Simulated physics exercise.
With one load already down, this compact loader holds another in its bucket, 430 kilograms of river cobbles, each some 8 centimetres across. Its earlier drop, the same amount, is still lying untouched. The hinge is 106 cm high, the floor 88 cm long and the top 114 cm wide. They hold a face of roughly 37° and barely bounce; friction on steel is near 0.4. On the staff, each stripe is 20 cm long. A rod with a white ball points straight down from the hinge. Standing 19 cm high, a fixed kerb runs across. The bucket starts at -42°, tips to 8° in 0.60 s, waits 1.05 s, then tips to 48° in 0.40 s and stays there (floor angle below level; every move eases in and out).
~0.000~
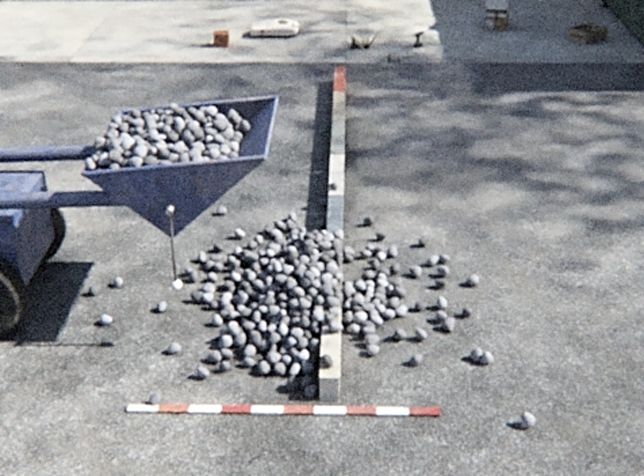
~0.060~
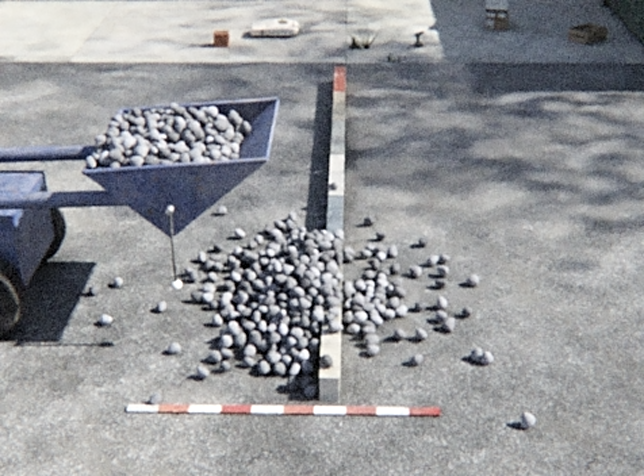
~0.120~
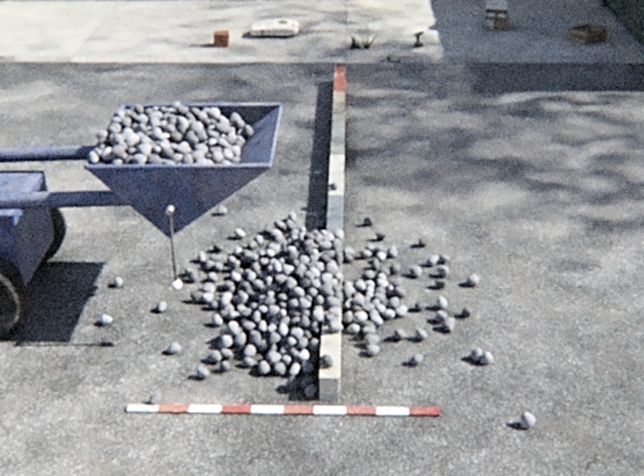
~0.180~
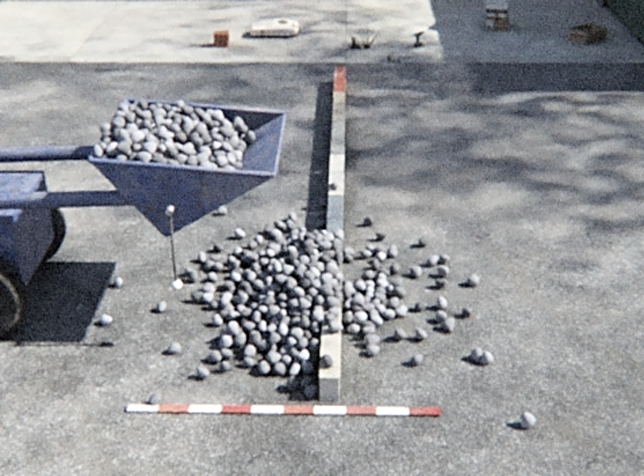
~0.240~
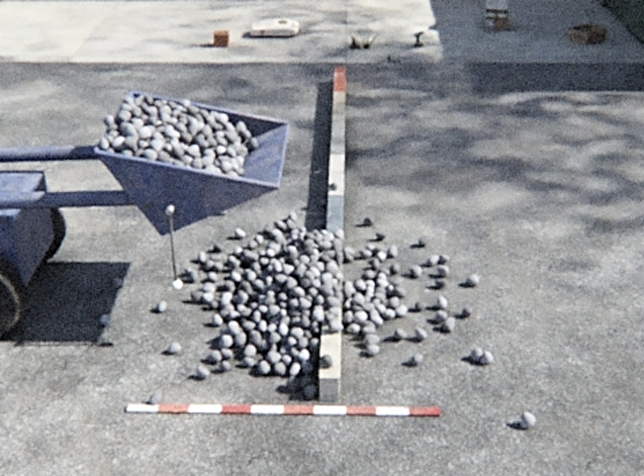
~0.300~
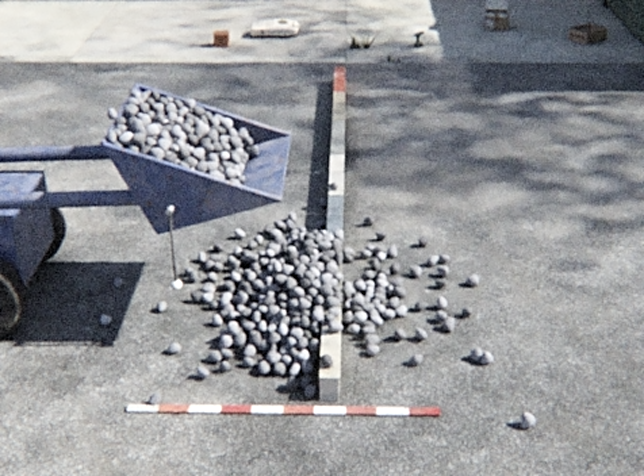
A blue loader stands at the left of a sunlit grey paved yard, seen from above and to the side by a still camera. Its raised bucket holds grey stones above a loose heap spread across a narrow kerb, with a red-and-white staff lying in front. The bucket slowly tilts, its right side lowering and its back rising, while the stones shift inside it and the heap stays still.
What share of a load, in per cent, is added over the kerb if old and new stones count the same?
I would say 20 percent.
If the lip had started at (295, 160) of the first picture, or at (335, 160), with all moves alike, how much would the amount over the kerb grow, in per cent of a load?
Close to 40 per cent, followed by close to 70 per cent.
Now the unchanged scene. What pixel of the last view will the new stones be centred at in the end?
They settle centred around (273, 283).
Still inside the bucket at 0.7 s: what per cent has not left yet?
It holds some 100 per cent.
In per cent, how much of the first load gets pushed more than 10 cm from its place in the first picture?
Some 10 percent, give or take.
After 0.4 s the floor is at 0°; in per cent of one load, 100 in the bucket, 87 on this side of the kerb, 14 over the kerb; the foremost stones are at (468, 313).
After 0.7 s the floor is at 8°; in per cent of one load, 100 in the bucket, 87 on this side of the kerb, 14 over the kerb; the foremost stones are at (468, 313).
After 2.5 s the floor is at 48°; in per cent of one load, 7 in the bucket, 161 on this side of the kerb, 33 over the kerb; the foremost stones are at (479, 330).
After 5.1 s the floor is at 48°; in per cent of one load, 0 in the bucket, 167 on this side of the kerb, 34 over the kerb; the foremost stones are at (479, 330). Net gain over the kerb, 20.
